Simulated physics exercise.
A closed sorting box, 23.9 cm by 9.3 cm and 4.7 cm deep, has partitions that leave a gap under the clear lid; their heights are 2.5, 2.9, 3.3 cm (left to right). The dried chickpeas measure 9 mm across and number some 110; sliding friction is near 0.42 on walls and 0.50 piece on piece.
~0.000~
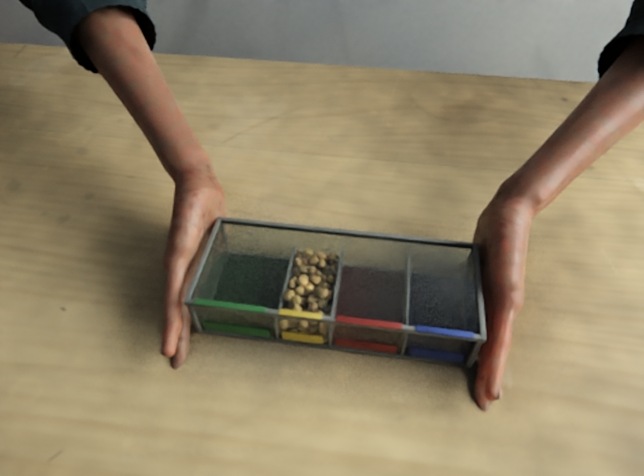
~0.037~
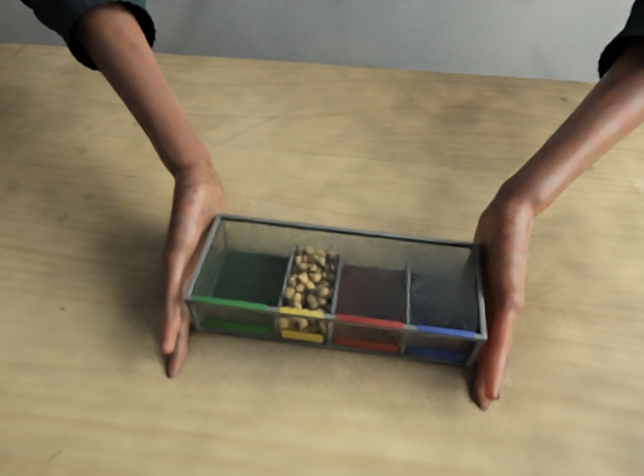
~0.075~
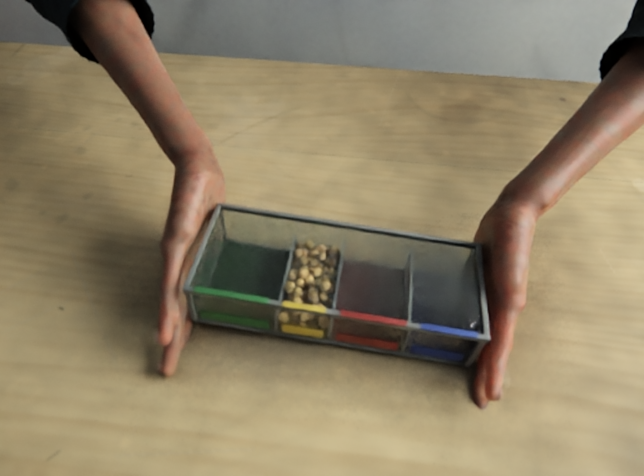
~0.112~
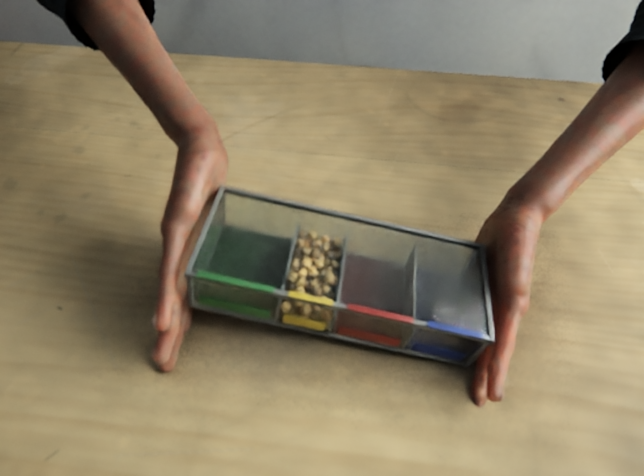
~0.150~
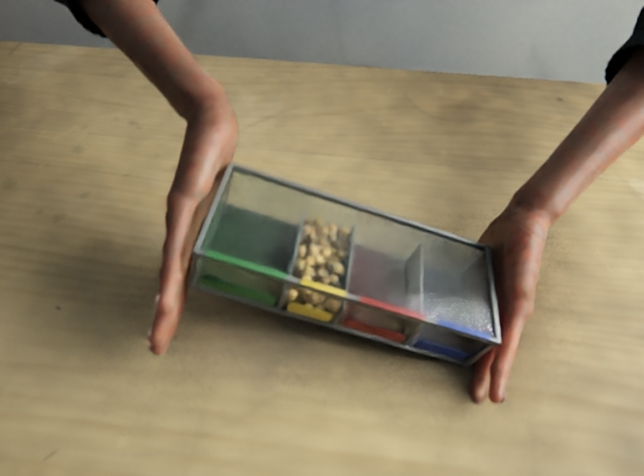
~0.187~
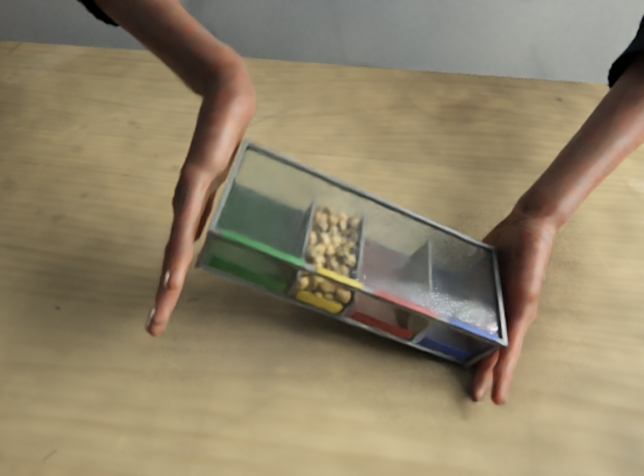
Two hands hold a clear, lidded box of four colour-edged compartments level above a wooden surface, small round tan pieces filling the yellow one. The left hand then raises its end, slowly at first and then faster, tilting the box down toward the right while the pieces stay in the yellow section.
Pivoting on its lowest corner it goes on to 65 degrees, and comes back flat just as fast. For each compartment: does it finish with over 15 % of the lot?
Red compartment: Over; blue compartment: Under; green compartment: Under; yellow compartment: Over.
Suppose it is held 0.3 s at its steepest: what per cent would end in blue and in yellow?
In that case blue 5, yellow 75.
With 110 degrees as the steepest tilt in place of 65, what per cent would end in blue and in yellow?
In that case blue 40; yellow 45.
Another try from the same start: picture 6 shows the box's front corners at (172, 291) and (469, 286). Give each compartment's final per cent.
Red 0, blue 0, green 15, yellow 85.
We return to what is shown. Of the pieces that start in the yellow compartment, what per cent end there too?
About 70 per cent.
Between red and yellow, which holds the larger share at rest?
The yellow one has more.
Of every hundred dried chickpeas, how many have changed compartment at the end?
Some 30 per cent.
Then, at 0.52 s, tilt 62 degrees; red 15 %, yellow 85 %.
Then, at 0.74 s, tilt 24 degrees; red 25 %, blue 5 %, yellow 70 %.
After 1.08 s, tilt 0 degrees; red 25 %, blue 5 %, yellow 70 %.
At rest (1.5 s), red 25 %, blue 5 %, green 0 %, yellow 70 %.
